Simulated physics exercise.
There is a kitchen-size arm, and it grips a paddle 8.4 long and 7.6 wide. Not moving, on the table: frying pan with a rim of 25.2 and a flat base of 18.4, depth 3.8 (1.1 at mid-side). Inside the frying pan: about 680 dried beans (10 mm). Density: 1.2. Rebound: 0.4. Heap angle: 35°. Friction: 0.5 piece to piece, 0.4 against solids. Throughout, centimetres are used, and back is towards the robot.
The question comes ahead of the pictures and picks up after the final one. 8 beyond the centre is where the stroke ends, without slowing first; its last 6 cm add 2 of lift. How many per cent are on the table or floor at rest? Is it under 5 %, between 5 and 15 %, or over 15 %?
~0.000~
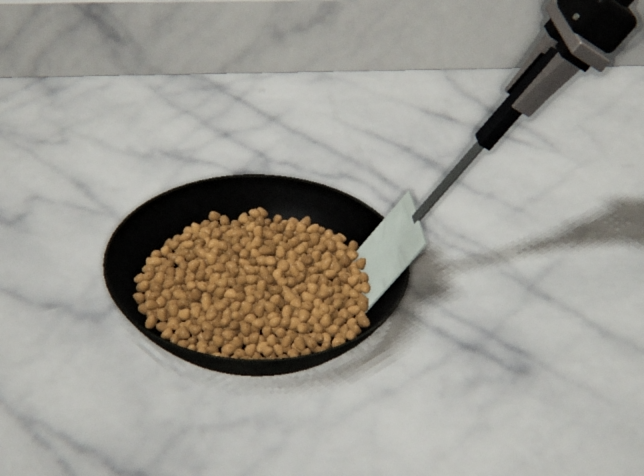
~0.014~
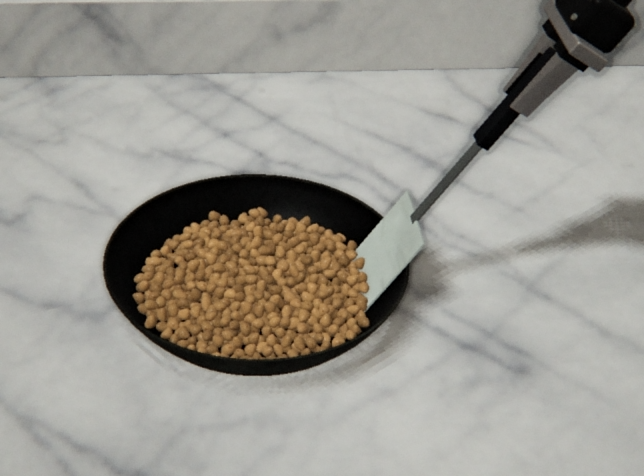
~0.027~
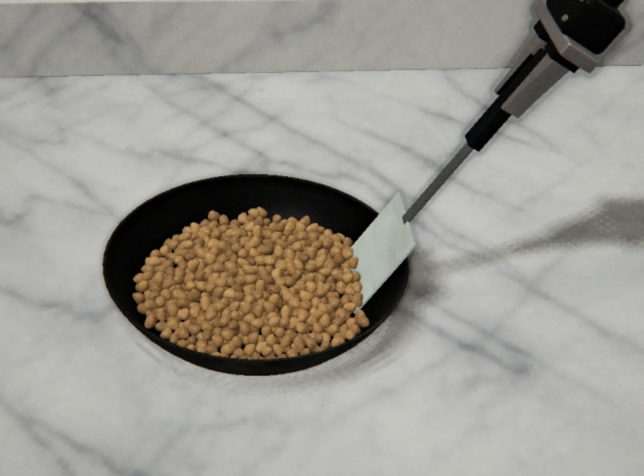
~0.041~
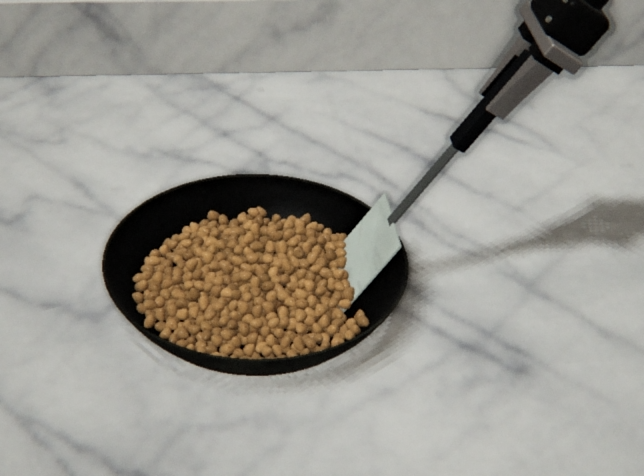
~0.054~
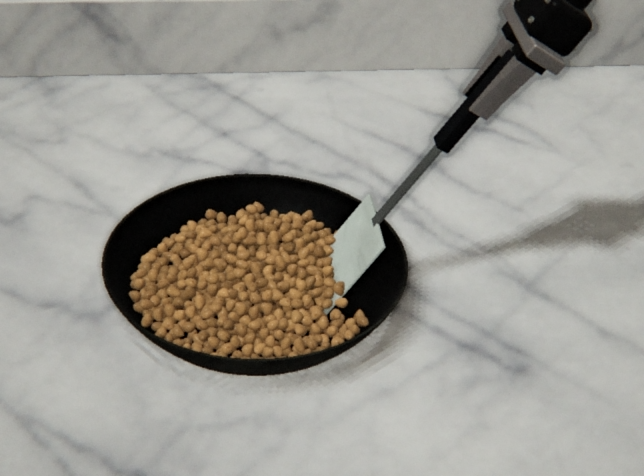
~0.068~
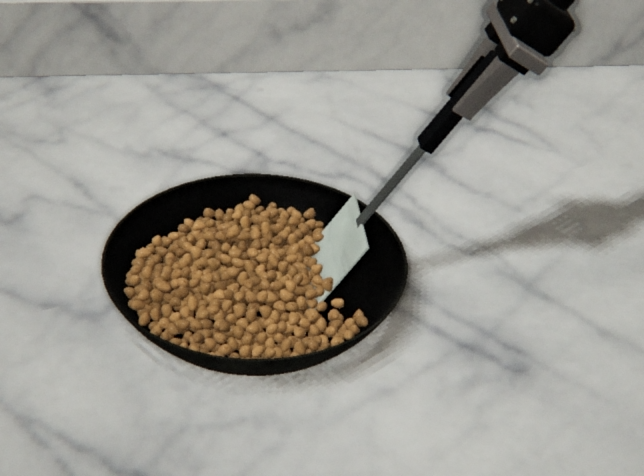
It is over 15 %.
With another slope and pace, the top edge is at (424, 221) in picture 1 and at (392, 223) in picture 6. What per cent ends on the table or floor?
Some 5 percent ends up on the table or floor.
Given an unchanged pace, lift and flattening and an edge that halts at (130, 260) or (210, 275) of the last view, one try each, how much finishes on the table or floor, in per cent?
Around 30 per cent for the first try and 5 per cent for the second.
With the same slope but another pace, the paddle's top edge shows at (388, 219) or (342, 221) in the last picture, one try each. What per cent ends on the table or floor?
I'd estimate some 10 and 25 in a hundred.
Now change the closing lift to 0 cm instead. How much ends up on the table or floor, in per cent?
I'd say close to 20 per cent.
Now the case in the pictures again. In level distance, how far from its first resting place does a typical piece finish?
Some 5 cm.
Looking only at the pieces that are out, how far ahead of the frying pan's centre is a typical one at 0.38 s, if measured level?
The distance is around 18 cm.
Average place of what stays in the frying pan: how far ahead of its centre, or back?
Ahead, by about 4.0 cm.
After 0.11 s, sloping 57°, highest piece 6 above the table; 676 in the frying pan.
After 0.15 s, sloping 57°, highest piece 6 above the table; 676 in the frying pan.
After 0.38 s, sloping 57°, highest piece 8 above the table; 542 in the frying pan, 127 on the table or floor, 7 on the blade or in flight.
After 1.42 s, sloping 57°, highest piece 5 above the table; 540 in the frying pan, 136 on the table or floor.
At rest, 540 in the frying pan, 136 on the table or floor. That is 20 % on the table or floor.
